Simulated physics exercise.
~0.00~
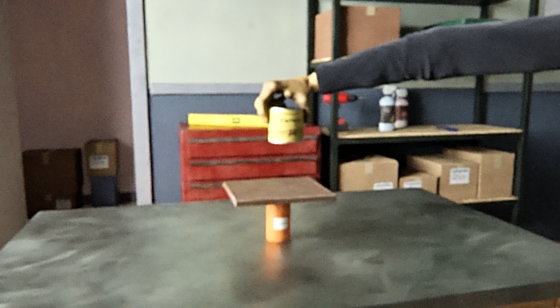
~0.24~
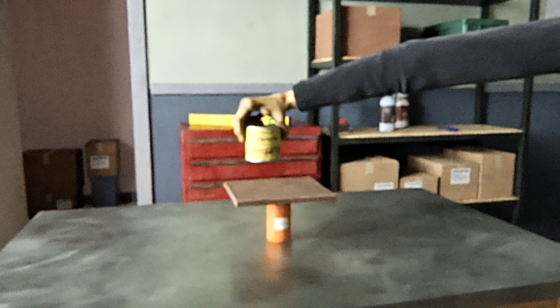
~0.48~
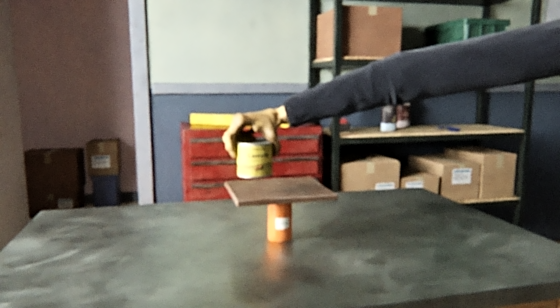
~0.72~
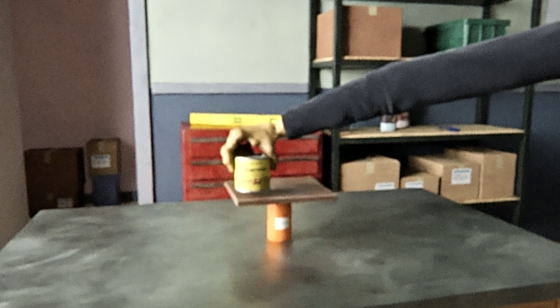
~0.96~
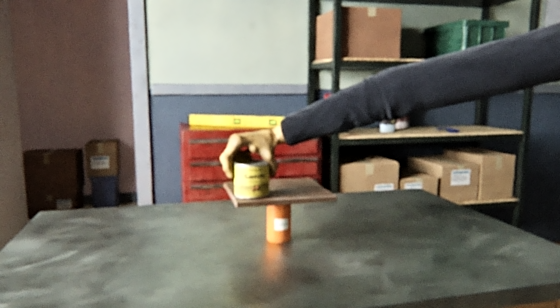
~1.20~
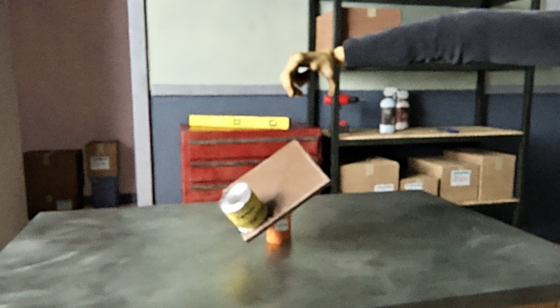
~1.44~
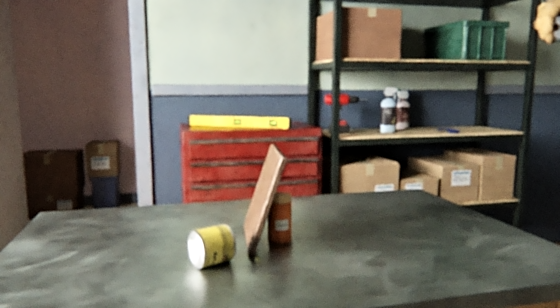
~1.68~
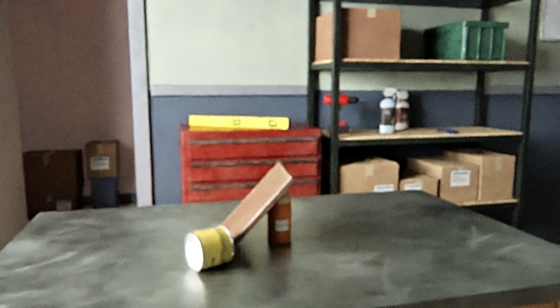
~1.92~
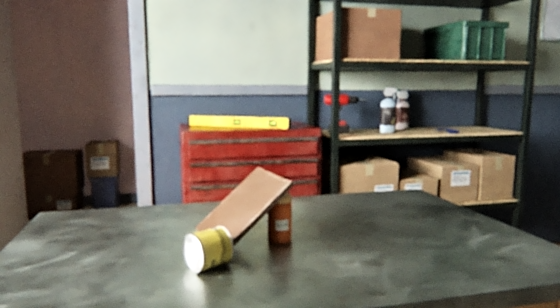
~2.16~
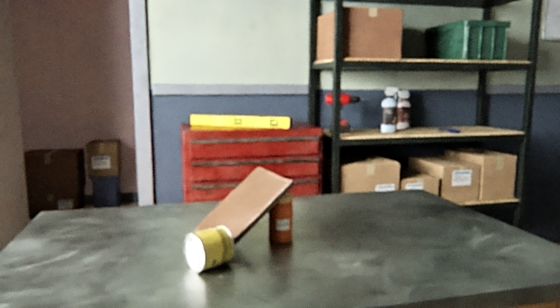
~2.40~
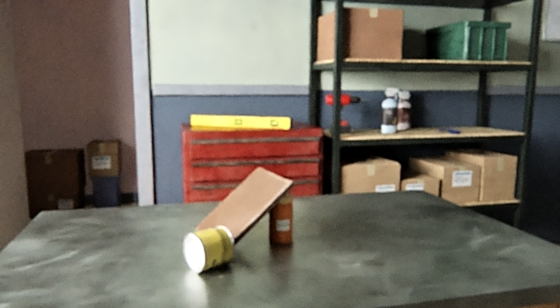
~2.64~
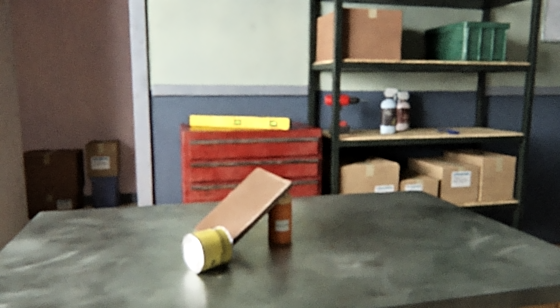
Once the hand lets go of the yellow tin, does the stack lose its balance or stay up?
The stack loses its balance. The lid tips to the left and the yellow tin drops onto the table, while the orange jar stays standing.
